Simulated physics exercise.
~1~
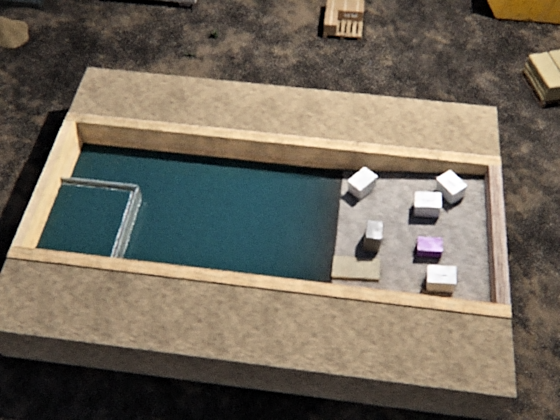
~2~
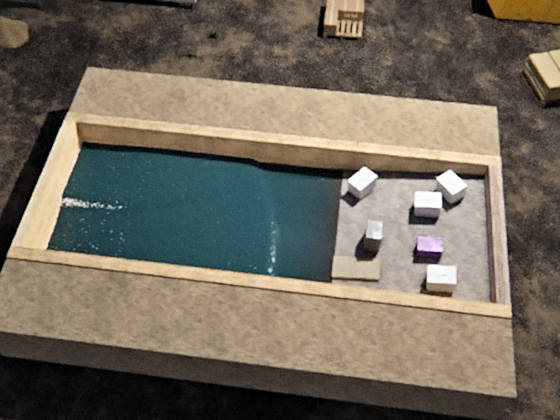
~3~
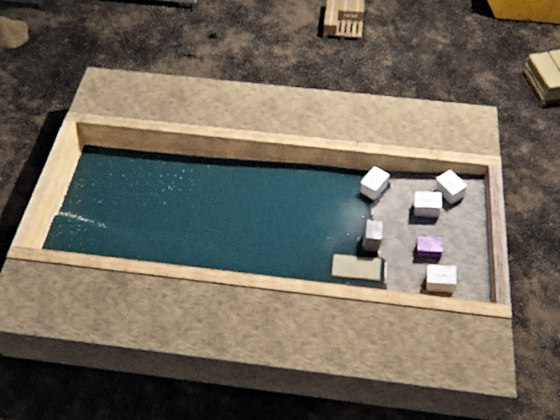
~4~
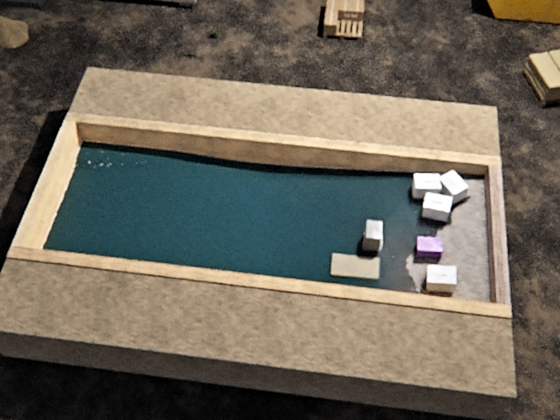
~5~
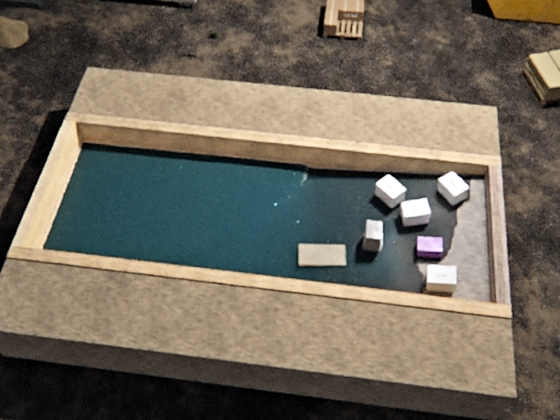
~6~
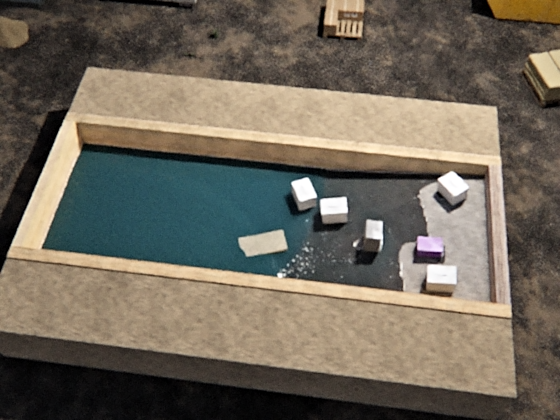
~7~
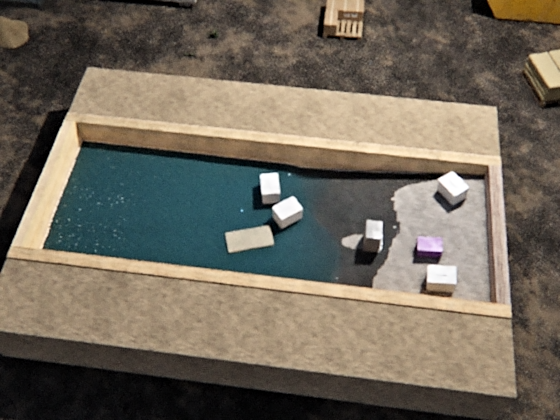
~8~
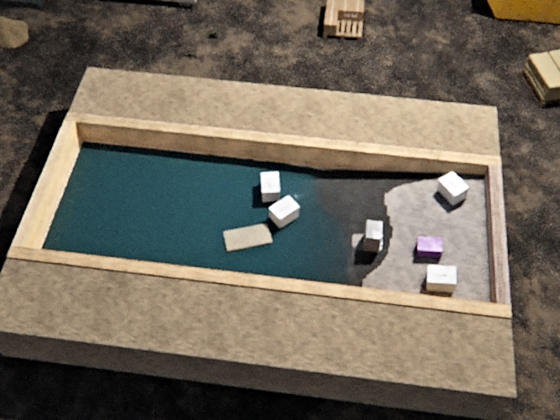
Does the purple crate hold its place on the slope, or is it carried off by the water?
The purple crate holds its place on the slope. The water comes up and draws back without carrying it away.
